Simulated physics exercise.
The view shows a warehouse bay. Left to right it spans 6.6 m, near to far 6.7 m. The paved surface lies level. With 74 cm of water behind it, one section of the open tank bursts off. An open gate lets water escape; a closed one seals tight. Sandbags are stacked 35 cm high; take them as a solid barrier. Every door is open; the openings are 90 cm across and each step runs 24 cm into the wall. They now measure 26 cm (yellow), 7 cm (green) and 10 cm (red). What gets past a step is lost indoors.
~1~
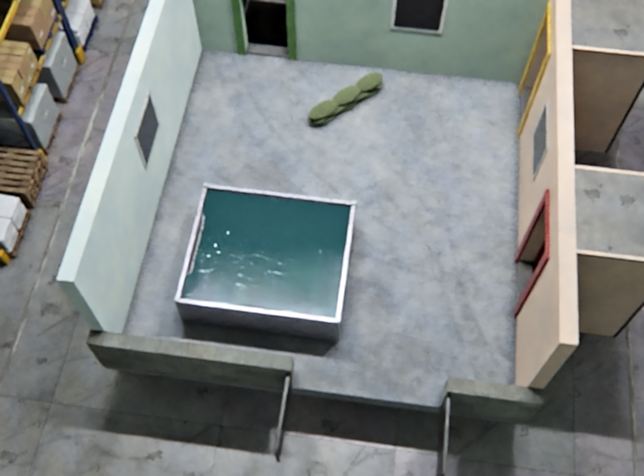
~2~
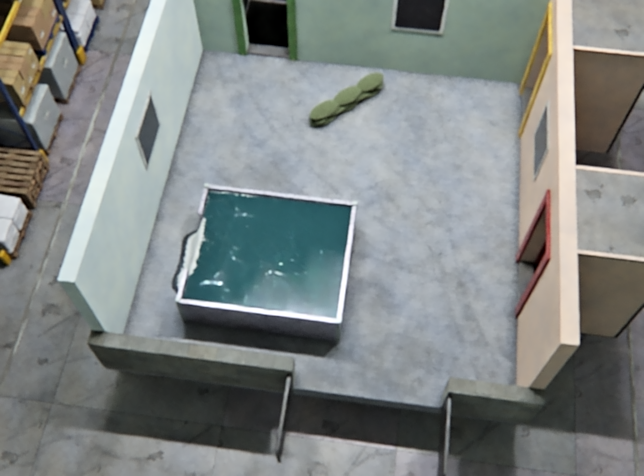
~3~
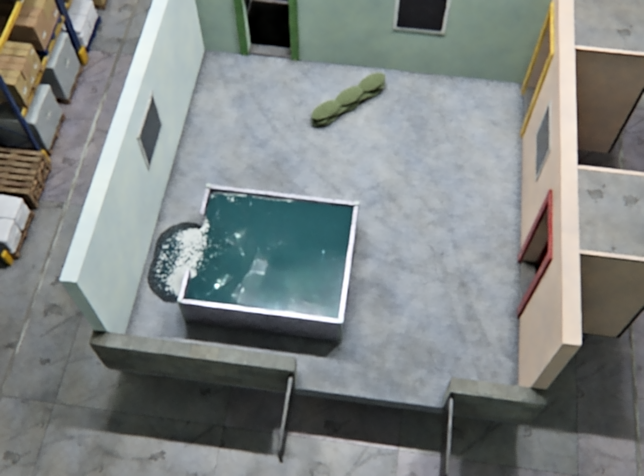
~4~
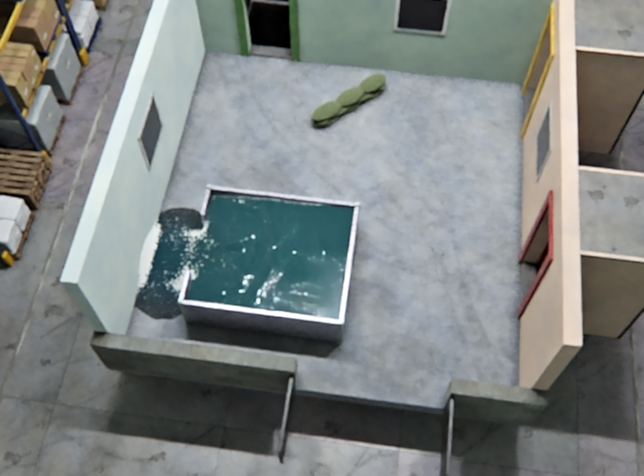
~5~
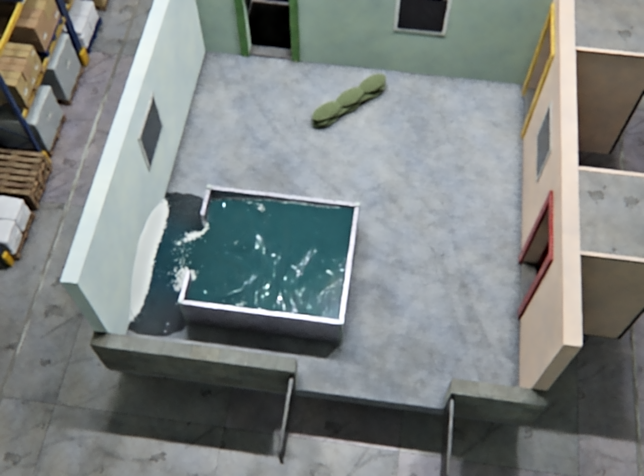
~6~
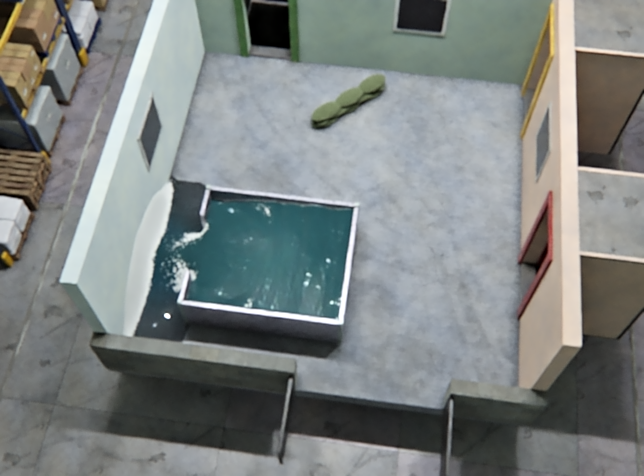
The clip opens on a roofless room in a warehouse, where an open tank of dark green water stands whole on the grey floor. Its left side gives way and foaming water pours out, spreading to the pale left wall, then along its base, while the green sandbags stay dry.
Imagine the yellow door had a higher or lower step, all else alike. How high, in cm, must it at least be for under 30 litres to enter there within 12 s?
At least 7 cm or so.
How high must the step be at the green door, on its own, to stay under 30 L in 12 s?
About 16 cm at green.
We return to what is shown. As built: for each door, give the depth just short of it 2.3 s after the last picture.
In cm: Yellow 0, green 21, red 0.
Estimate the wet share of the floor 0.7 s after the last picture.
About 15 per cent.
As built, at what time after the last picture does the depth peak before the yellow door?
Around 5.5 s.
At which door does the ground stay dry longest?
The yellow one.
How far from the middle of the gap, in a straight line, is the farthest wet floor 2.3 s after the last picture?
Roughly 5.6 m.
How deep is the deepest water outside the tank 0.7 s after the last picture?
About 58 cm.
Then, 0.7 s after the last picture water covers 15 % of the floor, deepest (58 cm) near (121, 352); it has not reached the yellow door.
Then, 2.3 s after the last picture water covers 50 % of the floor, deepest (43 cm) near (124, 342); it has not reached the yellow door.
Then, 11.3 s after the last picture water covers 95 % of the floor, deepest (12 cm) near (145, 266); 8 cm at the yellow door, 0 litres in over its 26 cm step.
At the yellow door as built, the water peaked near 11 cm, 5.5 s after the last picture.
Run again over the same 12 s with other heights there, 46 litres in over 6 cm, 15 litres over 8 cm. The limit of 30 litres is kept from about 7 cm up.
